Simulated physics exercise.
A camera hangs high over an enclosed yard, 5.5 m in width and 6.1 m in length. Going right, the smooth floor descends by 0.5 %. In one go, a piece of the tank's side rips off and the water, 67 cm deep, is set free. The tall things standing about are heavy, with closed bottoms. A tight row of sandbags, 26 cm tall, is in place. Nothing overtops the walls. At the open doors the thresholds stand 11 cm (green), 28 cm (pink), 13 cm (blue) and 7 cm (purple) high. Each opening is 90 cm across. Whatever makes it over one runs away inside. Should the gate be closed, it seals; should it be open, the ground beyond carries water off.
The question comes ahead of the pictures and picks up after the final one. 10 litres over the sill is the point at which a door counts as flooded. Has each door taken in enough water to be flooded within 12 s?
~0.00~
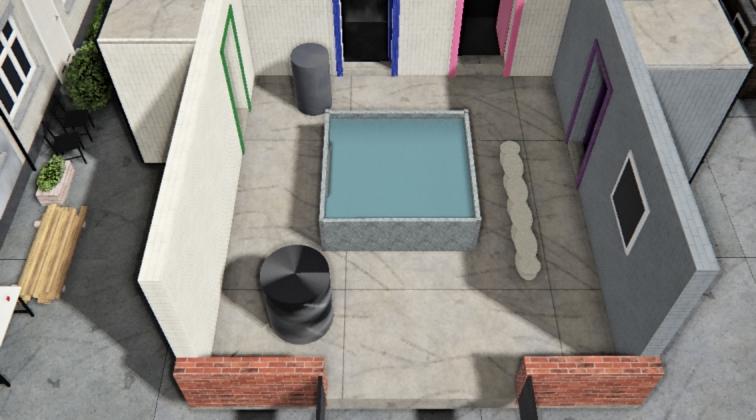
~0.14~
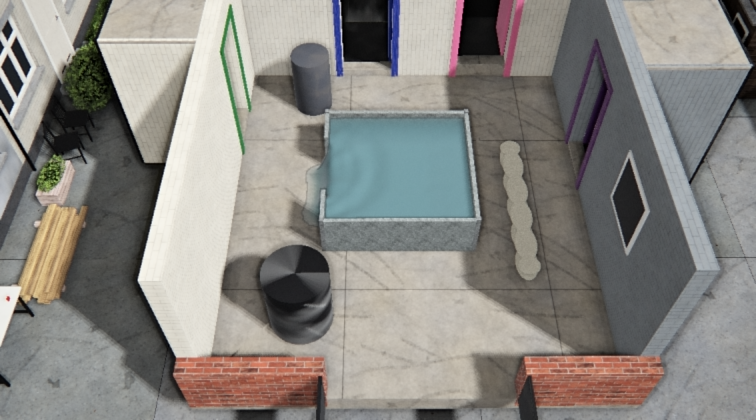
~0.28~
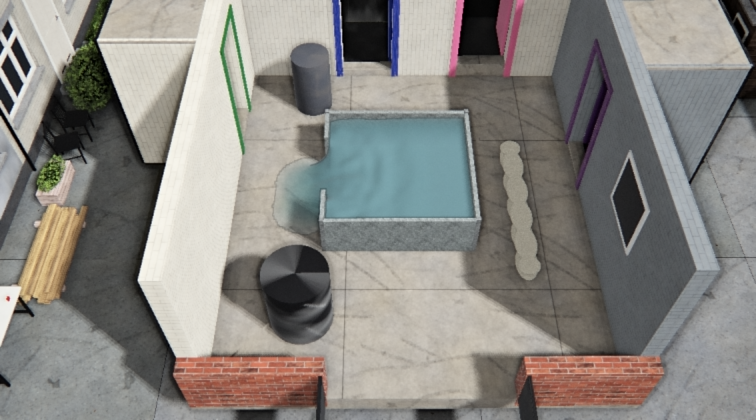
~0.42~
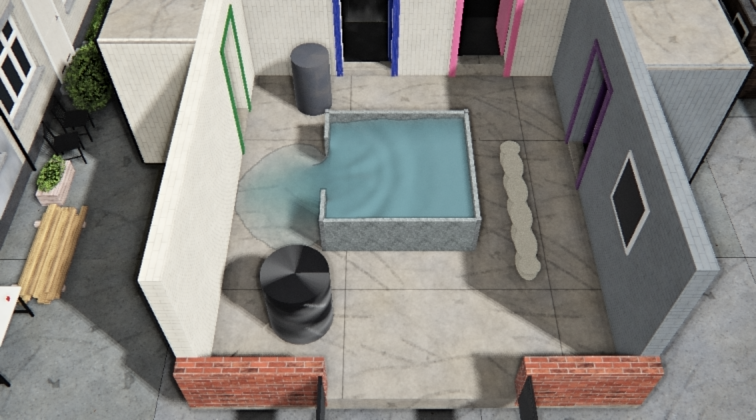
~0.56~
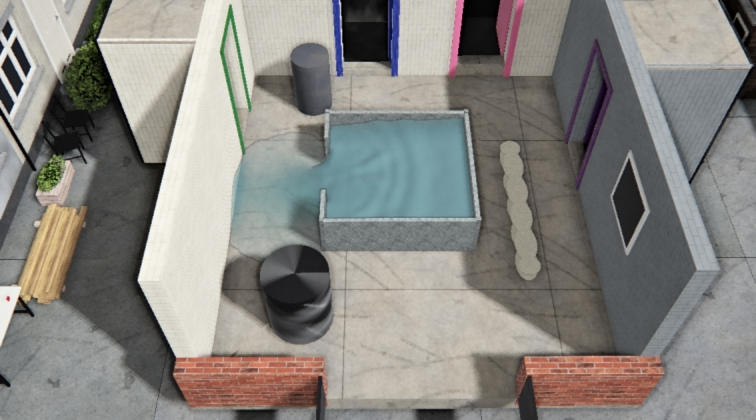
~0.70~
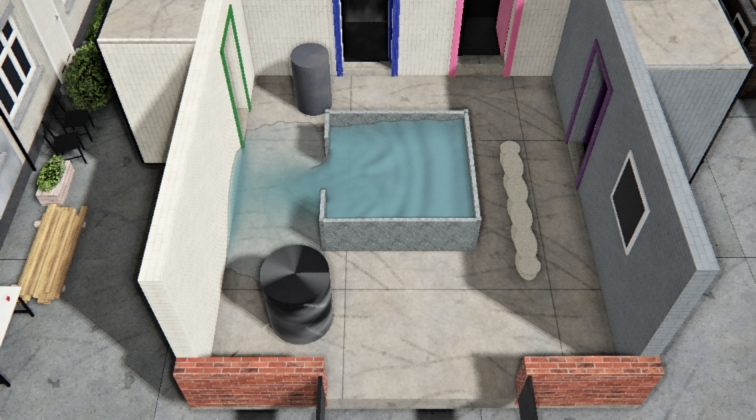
As I see it, the green door overruns the limit; the pink door stops short of the limit; the blue door stops short of the limit; the purple door overruns the limit.
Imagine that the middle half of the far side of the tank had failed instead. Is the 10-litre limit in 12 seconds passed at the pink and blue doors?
Against the limit, the pink door stays within it and the blue door exceeds it.
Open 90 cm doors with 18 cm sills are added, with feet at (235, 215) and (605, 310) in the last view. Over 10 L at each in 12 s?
Check, in order - fail / pass.
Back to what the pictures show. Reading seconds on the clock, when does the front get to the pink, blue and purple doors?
Doors: Pink 3.0 s / blue 2.2 s / purple 4.5 s.
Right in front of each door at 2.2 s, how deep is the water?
Centimetres: Green 18 / pink 0 / blue 3 / purple 0.
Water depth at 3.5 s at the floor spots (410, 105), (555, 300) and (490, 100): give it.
Around 4 cm, 0 cm and 3 cm.
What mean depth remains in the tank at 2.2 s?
It averages close to 40 cm.
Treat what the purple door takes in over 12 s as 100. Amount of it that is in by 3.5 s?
Some 0 per cent by then.
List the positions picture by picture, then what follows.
In the first frame, still water, 67 cm deep, in the tank at (398, 166).
In the second frame, water pours out at (328, 183) and has run 0.6 m, to (313, 223); typically 10 cm deep outside, 67 cm at the tank's back.
In the third frame, water pours out at (329, 185) and has run 0.9 m, to (280, 217); typically 11 cm deep outside, 67 cm at the tank's back.
In the fourth frame, the front is at (242, 187), 1.4 m from the gap at (329, 185); 2.2 m2 of floor is under water; 67 cm left at the back of the tank.
In the fifth frame, water pours out at (329, 185) and has run 1.7 m, to (230, 238); typically 6 cm deep outside, 67 cm at the tank's back.
In the sixth frame, water pours out at (329, 185) and has run 2.0 m, to (226, 264); typically 7 cm deep outside, 65 cm at the tank's back.
After 1.4 s water covers 20 % of the floor and is deepest (45 cm) near (247, 202); green door 18 cm at the sill, 3 L in, pink door not reached, blue door not reached, purple door not reached.
After 2.2 s water covers 30 % of the floor and is deepest (41 cm) near (236, 202); green door 18 cm at the sill, 20 L in, pink door not reached, blue door 3 cm at the sill, 0 L in, purple door not reached.
After 3.5 s water covers 65 % of the floor and is deepest (28 cm) near (210, 369); green door 13 cm at the sill, 39 L in, pink door 4 cm at the sill, 0 L in, blue door 10 cm at the sill, 0 L in, purple door not reached.
After 7.0 s water covers 95 % of the floor and is deepest (17 cm) near (208, 381); green door 14 cm at the sill, 68 L in, pink door 6 cm at the sill, 0 L in, blue door 5 cm at the sill, 0 L in, purple door 10 cm at the sill, 12 L in.
After 12.0 s water covers 95 % of the floor and is deepest (14 cm) near (528, 88); green door 9 cm at the sill, 76 L in, pink door 11 cm at the sill, 0 L in, blue door 5 cm at the sill, 0 L in, purple door 9 cm at the sill, 37 L in.
